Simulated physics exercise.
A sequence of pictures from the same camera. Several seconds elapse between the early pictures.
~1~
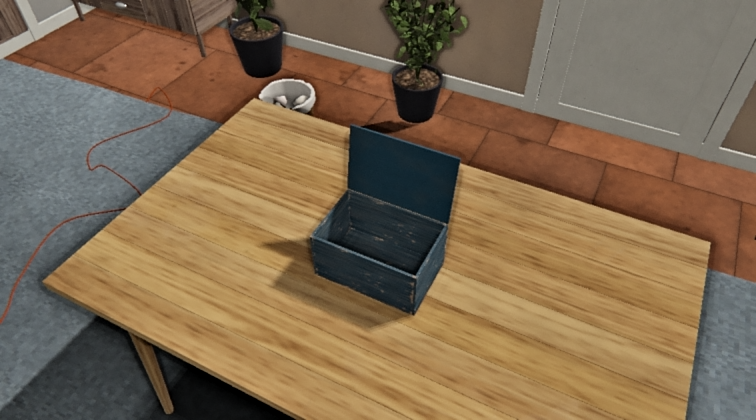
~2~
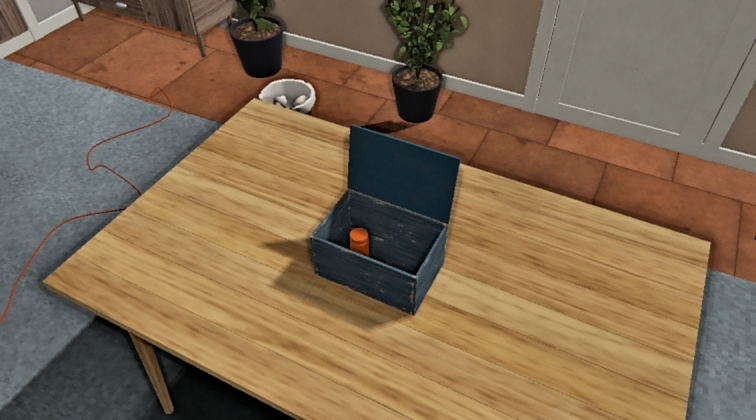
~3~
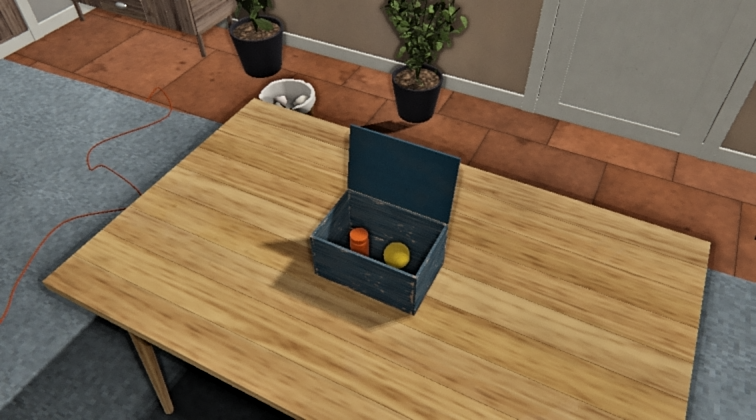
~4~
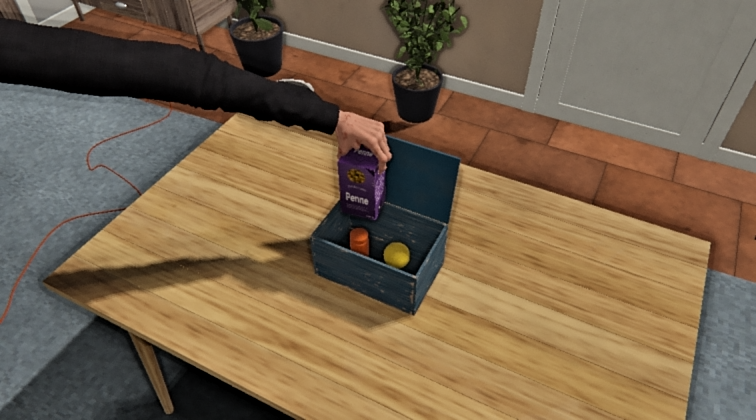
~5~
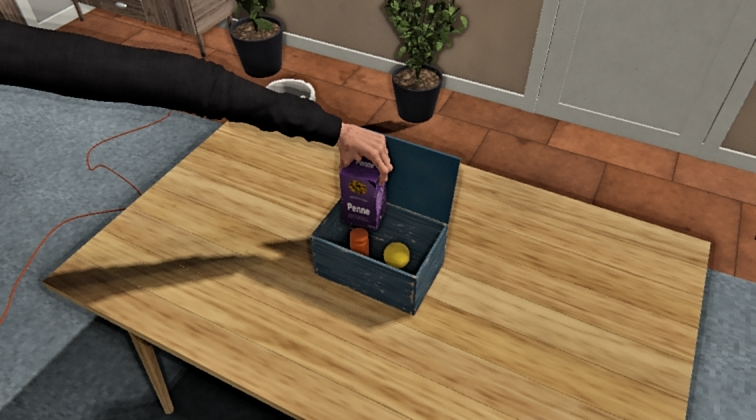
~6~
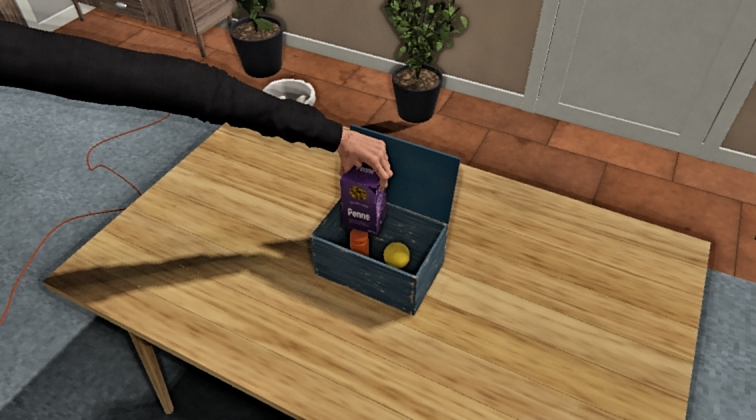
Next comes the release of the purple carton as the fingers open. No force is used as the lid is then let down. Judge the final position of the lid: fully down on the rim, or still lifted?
Result: Lid up.
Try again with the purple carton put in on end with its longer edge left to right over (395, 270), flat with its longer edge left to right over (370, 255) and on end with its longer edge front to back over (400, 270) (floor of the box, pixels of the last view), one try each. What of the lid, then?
Open; open; open.
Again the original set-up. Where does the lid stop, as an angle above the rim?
It stays some 80° above the rim.
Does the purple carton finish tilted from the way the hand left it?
By the end it has leaned over.
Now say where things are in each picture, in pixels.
In the first frame, the last thing is not in view yet.
In the second frame, the last thing is not in view yet; orange shaker (360, 248).
In the third frame, the last thing is not in view yet; orange shaker (360, 248).
The fourth frame shows coming down; purple carton (363, 182); orange shaker (360, 248).
The fifth frame shows coming down; purple carton (364, 192); orange shaker (360, 248).
The sixth frame shows in place under the hand; purple carton (364, 198); orange shaker (360, 248).
Then, 0.30 s past the last view, purple carton rocked 14° from its first pose near (365, 196).
Then, 1.70 s past the last view, lid 80° above the rim; purple carton rocked 15° from its first pose near (366, 195).
Then, 3.20 s past the last view, purple carton resting near (365, 195).
Finally, lid 80° above the rim; left askew, purple carton; the other 2 still in place. Final places as the last picture's camera would see them, purple carton near (365, 195).
